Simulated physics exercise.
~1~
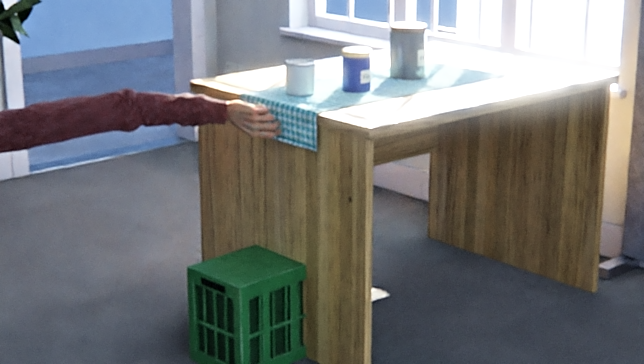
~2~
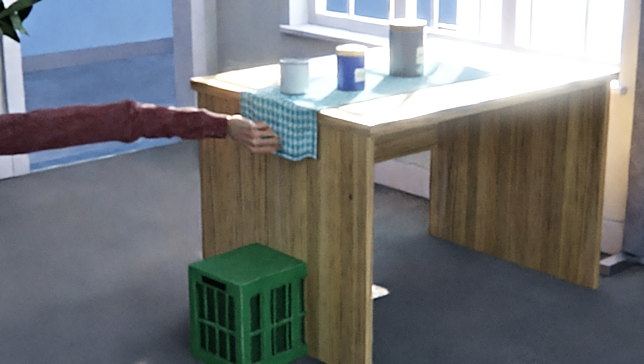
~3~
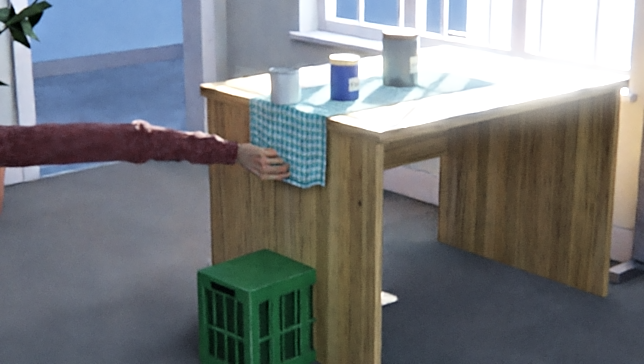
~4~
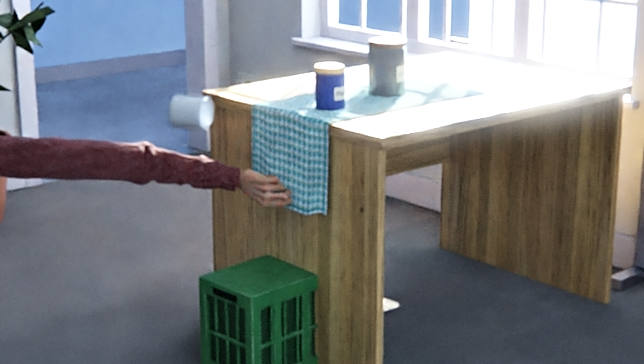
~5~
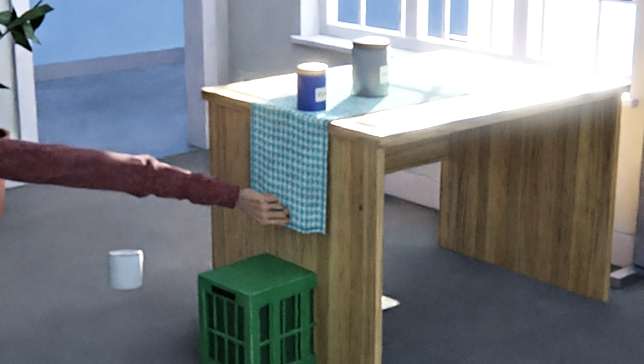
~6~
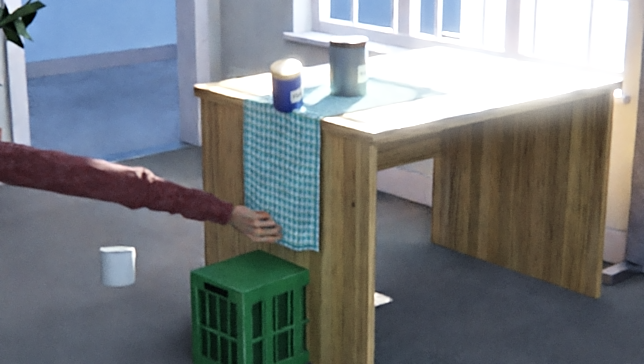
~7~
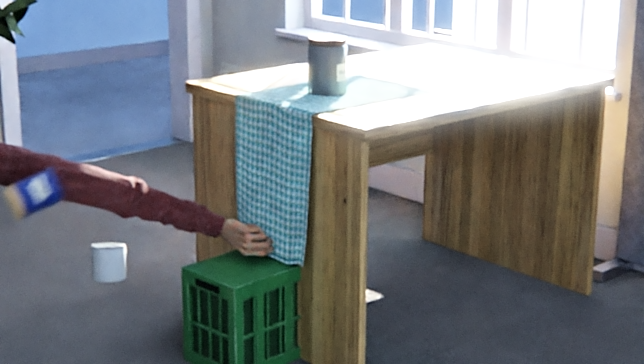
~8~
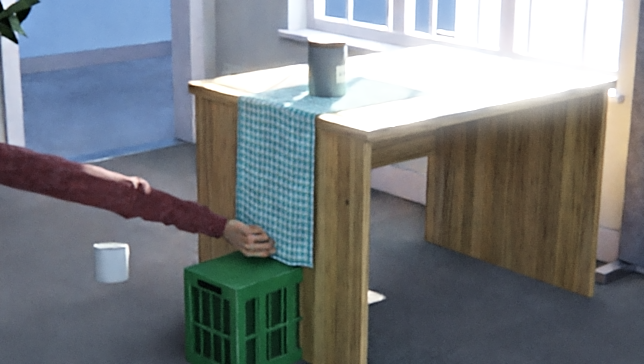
In the video, a hand pulls a turquoise checked cloth down over the left end of a wooden desk, carrying a white mug and then a blue jar off the edge. The cloth's hem reaches a green crate, the mug rests on the floor, and the grey canister stays upright on the desk.
